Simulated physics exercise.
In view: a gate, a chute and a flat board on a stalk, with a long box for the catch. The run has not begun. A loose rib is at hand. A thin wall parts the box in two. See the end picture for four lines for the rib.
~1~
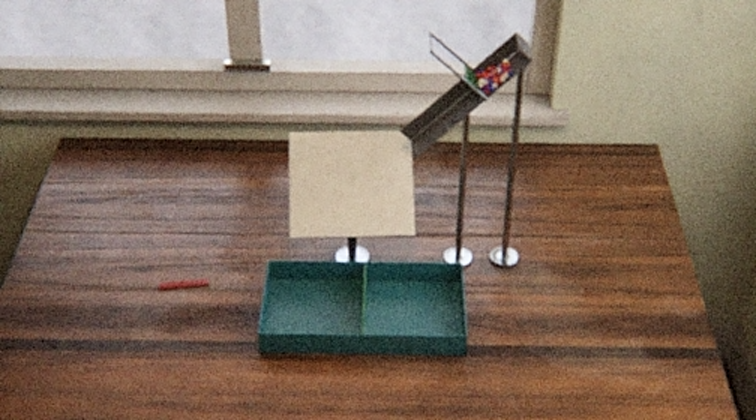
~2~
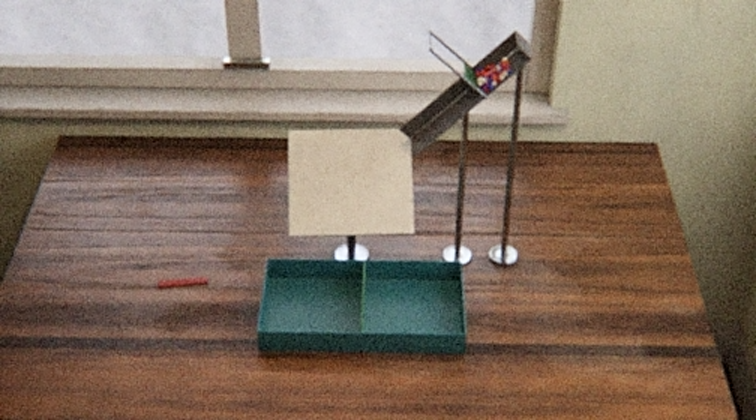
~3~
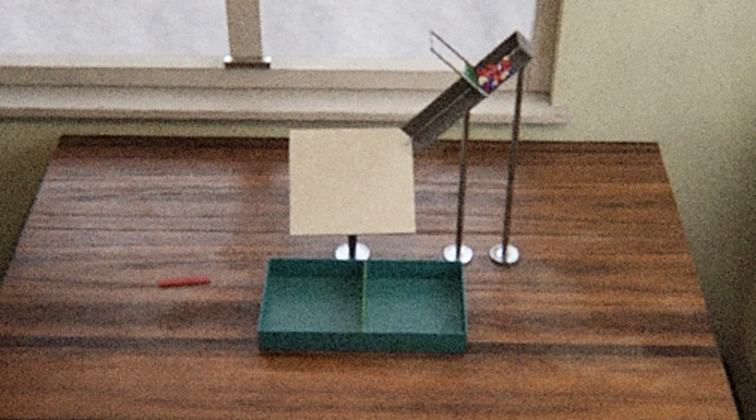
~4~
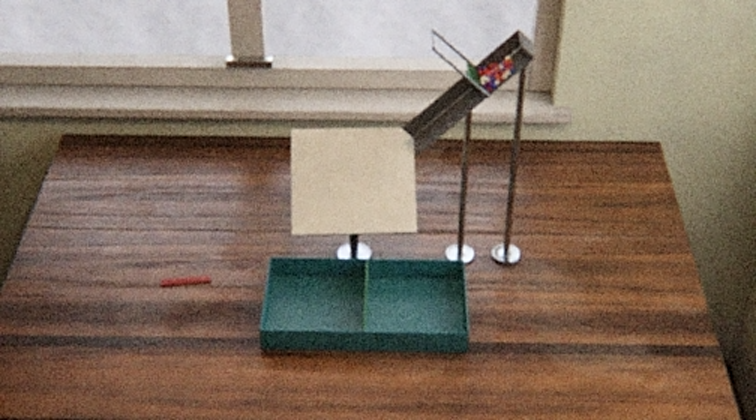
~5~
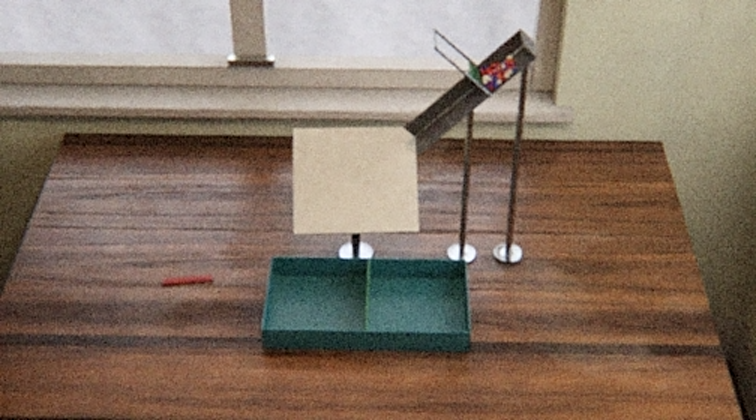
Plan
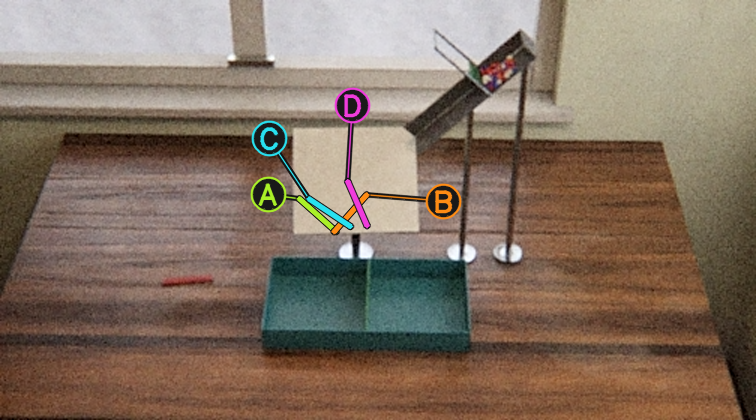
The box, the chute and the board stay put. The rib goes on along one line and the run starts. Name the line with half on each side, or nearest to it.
Line C.
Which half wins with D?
More lands on the right.
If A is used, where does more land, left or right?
The left half.
On the marked copy, line A from (299, 198) to (336, 231); line B from (366, 194) to (334, 231); line C from (309, 198) to (350, 226); line D from (347, 181) to (367, 225).
With A, of what is caught, most in the left half, a small part in the right.
With B, of what is caught, most in the left half, a small part in the right.
With C, of what is caught, about half in the left half, about half in the right.
With D, of what is caught, a small part in the left half, most in the right.
